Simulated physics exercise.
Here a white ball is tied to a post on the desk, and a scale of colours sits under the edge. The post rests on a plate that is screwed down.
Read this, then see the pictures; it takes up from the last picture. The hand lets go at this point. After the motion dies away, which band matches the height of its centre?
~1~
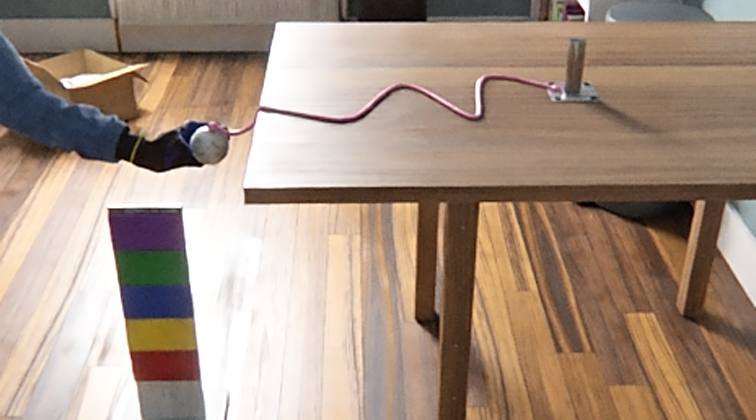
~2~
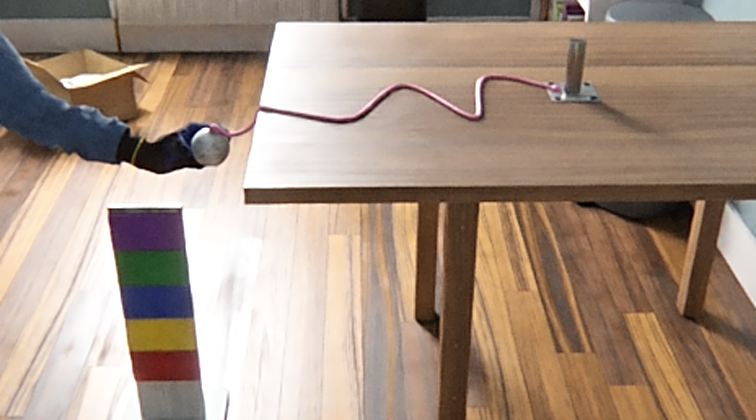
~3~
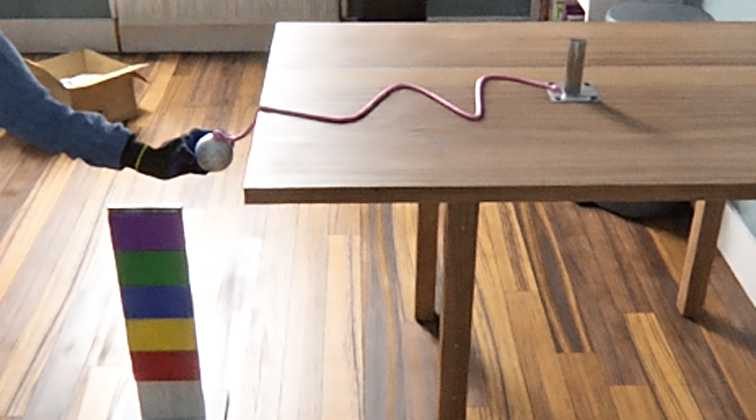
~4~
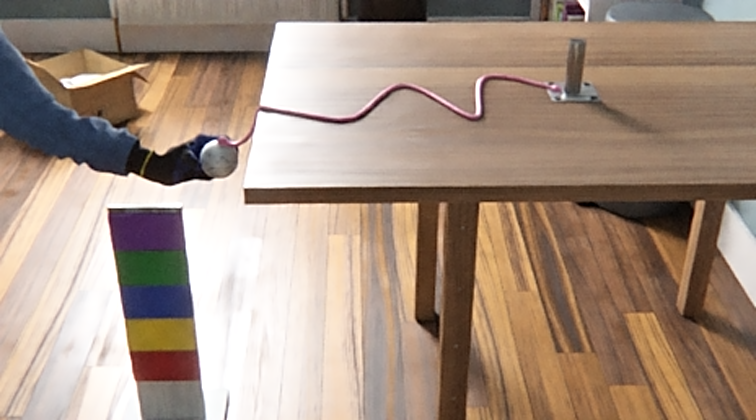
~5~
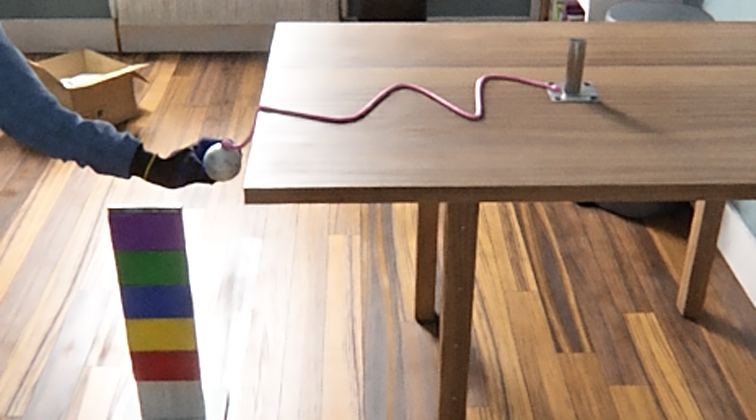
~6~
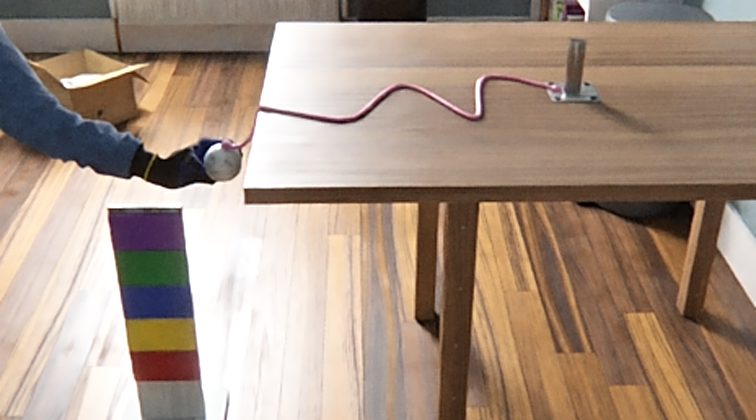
The yellow one.
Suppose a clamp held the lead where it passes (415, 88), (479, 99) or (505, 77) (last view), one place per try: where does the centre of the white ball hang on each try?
Respectively (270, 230), (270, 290) and (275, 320).
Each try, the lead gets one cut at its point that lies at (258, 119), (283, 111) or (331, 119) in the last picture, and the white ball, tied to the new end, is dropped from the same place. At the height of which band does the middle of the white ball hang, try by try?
Each try in turn: Blue; green; purple.
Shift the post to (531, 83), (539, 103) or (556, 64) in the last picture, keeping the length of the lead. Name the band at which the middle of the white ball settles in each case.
Result 1: Red. Result 2: Red. Result 3: Yellow.
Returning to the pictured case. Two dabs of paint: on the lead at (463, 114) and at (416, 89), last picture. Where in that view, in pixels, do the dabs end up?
First near (358, 100), second near (282, 105).
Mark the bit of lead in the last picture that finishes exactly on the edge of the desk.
Roughly (398, 86).
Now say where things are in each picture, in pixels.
White ball (210, 145); purple (146, 233); green (151, 269); blue (156, 303); yellow (160, 336); red (165, 367), in the first frame.
White ball (211, 147); lead through (513, 79) (479, 102) (438, 99) (375, 102) (302, 114), in the second frame.
White ball (215, 153), in the third frame.
White ball (220, 160); lead through (513, 79) (479, 102) (438, 99) (375, 102) (302, 114), in the fourth frame.
White ball (223, 163), in the fifth frame.
White ball (223, 163); lead through (513, 79) (479, 102) (438, 99) (375, 102) (302, 114), in the sixth frame.
Soon after, ball near (261, 331); level with yellow.
After that, ball near (282, 334); level with yellow.
In the end, ball near (276, 335); level with yellow. The yellow one.
